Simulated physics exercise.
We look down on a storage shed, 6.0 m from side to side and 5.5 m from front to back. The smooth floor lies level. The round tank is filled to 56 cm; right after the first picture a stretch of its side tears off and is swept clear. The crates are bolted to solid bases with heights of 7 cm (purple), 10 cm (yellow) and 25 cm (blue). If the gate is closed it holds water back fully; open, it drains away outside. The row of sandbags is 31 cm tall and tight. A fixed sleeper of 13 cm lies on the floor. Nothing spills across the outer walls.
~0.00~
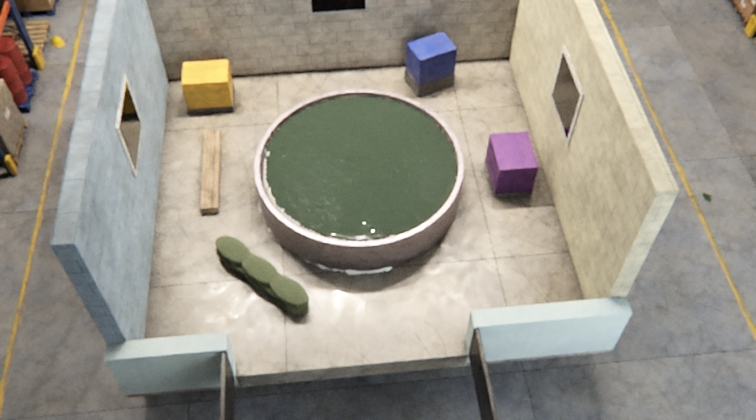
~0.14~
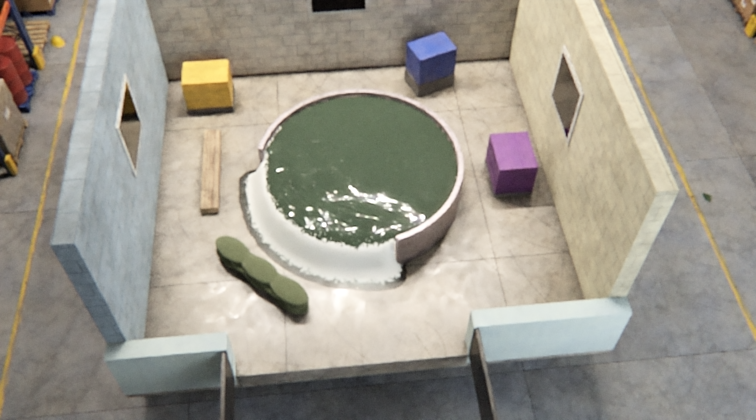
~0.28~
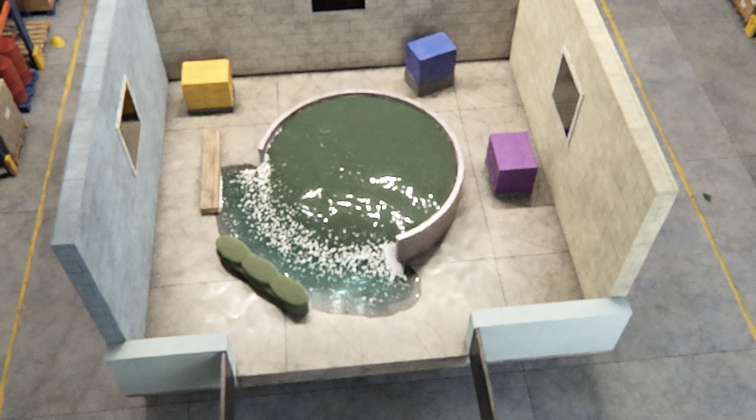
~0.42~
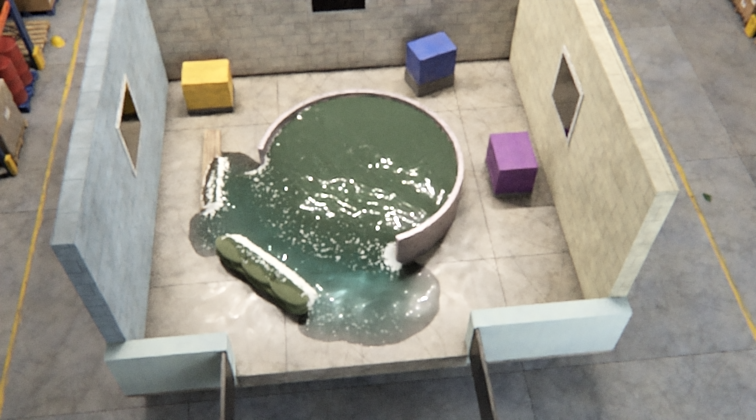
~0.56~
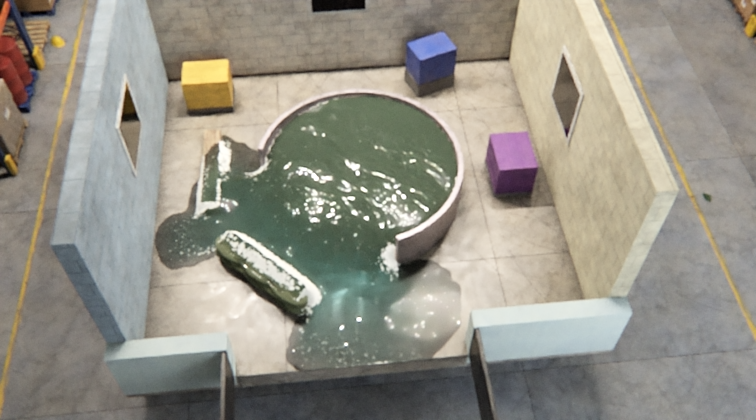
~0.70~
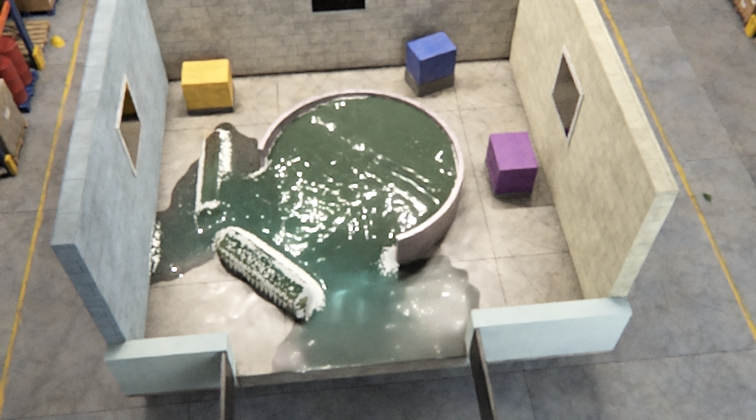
Dark green water pours through a gap torn in the front left side of a round tank, then spreads across the pale floor, surging around a green hedge-like object and a wooden plank and reaching the left wall.
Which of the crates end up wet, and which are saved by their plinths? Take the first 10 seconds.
The purple crate is soaked; the yellow crate gets wet; the blue crate keeps dry.
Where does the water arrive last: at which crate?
It is the purple one.
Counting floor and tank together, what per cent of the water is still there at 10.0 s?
About 54 per cent.
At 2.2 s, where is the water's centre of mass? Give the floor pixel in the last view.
Near (303, 216).
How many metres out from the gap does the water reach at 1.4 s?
About 3.6 m.
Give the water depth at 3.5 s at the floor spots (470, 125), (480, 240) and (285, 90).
Roughly 0, 0 and 6 cm, in turn.
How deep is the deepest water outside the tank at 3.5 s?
Up to some 32 cm.
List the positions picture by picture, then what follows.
Still water, 56 cm deep, in the round tank at (359, 165), in the first frame.
Water pours out at (294, 242) and has run 1.6 m, to (251, 175); deepest outside 26 cm, 56 cm at the round tank's back, in the second frame.
The front is at (223, 172), 1.9 m from the gap at (294, 244); 2.3 m2 of floor is under water; 56 cm left at the back of the round tank, in the third frame.
The front is at (224, 157), 2.2 m from the gap at (294, 244); 3.8 m2 of floor is under water; 56 cm left at the back of the round tank, in the fourth frame.
Water pours out at (294, 245) and has run 2.5 m, to (224, 141); deepest outside 48 cm, 56 cm at the round tank's back, in the fifth frame.
The front is at (470, 338), 2.8 m from the gap at (294, 245); 6.5 m2 of floor is under water; 56 cm left at the back of the round tank, in the sixth frame.
After 1.4 s water covers 40 % of the floor and is deepest (42 cm) near (268, 264); purple plinth not reached, yellow plinth reached, blue plinth not reached.
After 2.2 s water covers 50 % of the floor and is deepest (37 cm) near (281, 274); purple plinth not reached, yellow plinth reached, blue plinth not reached.
After 3.5 s water covers 60 % of the floor and is deepest (32 cm) near (169, 88); purple plinth not reached, yellow plinth reached, blue plinth not reached.
After 6.0 s water covers 85 % of the floor and is deepest (19 cm) near (398, 66); purple plinth reached, yellow plinth reached, blue plinth reached.
After 10.0 s water covers 95 % of the floor and is deepest (12 cm) near (410, 72); highest at the purple plinth 12 cm, highest at the yellow plinth 22 cm, highest at the blue plinth 18 cm.
